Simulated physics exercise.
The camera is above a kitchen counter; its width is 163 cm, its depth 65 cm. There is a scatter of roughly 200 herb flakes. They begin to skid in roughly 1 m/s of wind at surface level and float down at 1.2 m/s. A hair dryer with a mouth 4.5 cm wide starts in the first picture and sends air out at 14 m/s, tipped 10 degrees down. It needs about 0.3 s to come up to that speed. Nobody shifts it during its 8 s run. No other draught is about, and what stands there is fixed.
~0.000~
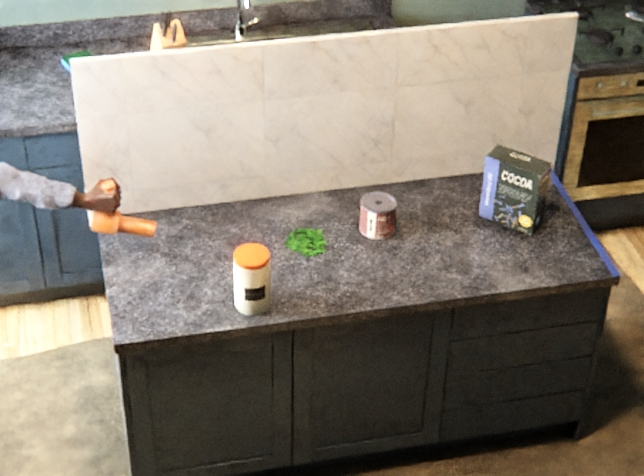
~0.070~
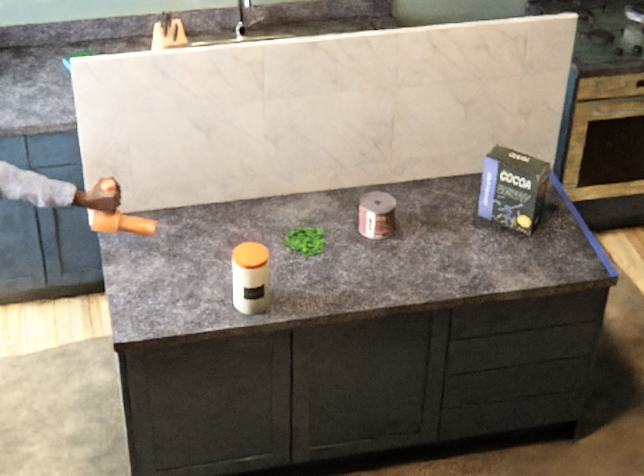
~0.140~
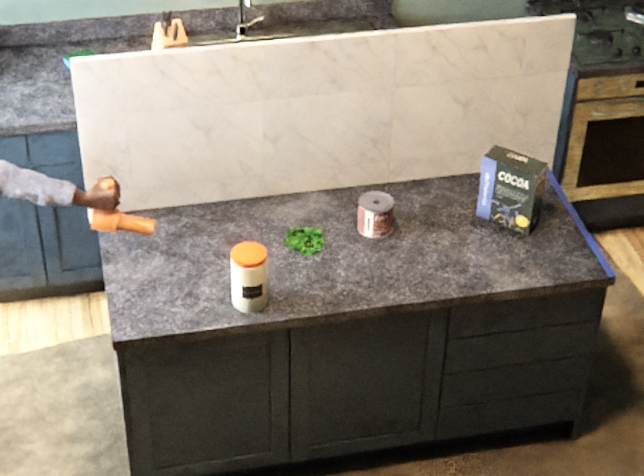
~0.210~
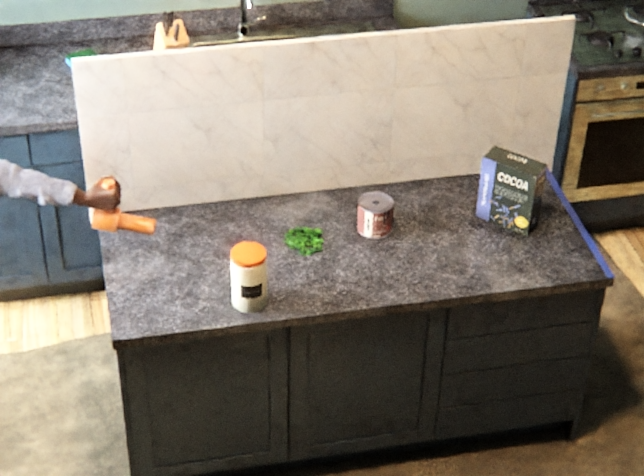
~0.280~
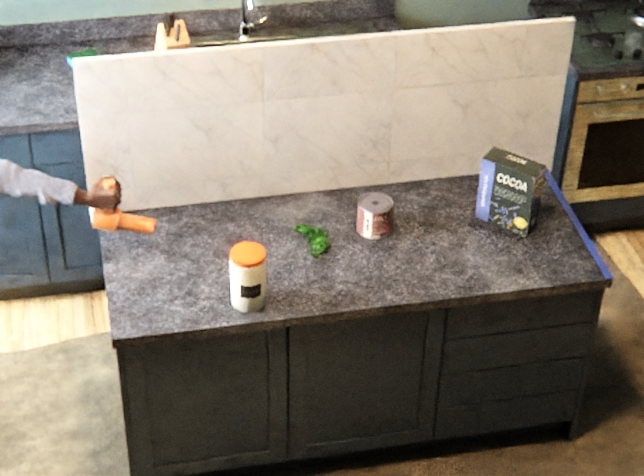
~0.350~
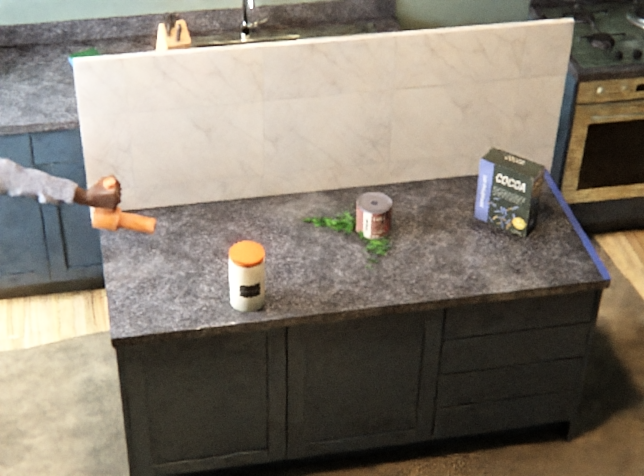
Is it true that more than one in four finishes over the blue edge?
More than a quarter over the blue edge: Yes.
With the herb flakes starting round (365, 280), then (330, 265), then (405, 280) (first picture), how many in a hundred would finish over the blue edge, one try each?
In turn about 0 %, 30 %, 0 %.
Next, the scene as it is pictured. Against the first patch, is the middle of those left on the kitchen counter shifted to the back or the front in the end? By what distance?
To the back, by about 15 cm.
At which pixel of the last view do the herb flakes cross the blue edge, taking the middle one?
Around (547, 170).
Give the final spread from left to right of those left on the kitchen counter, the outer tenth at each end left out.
Roughly 30 cm.
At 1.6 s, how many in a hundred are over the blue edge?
Near 25 %.
After 1.6 s the count stands so, 24 % are over the blue edge; the middle of those still in play is near (458, 179).
After 2.6 s the count stands so, 41 % are over the blue edge; the middle of those still in play is near (485, 173).
After 4.4 s the count stands so, 75 % are over the blue edge; the middle of those still in play is near (473, 190).
After 8.0 s, at the end, 82 % are over the blue edge; the middle of those still in play is near (468, 191).
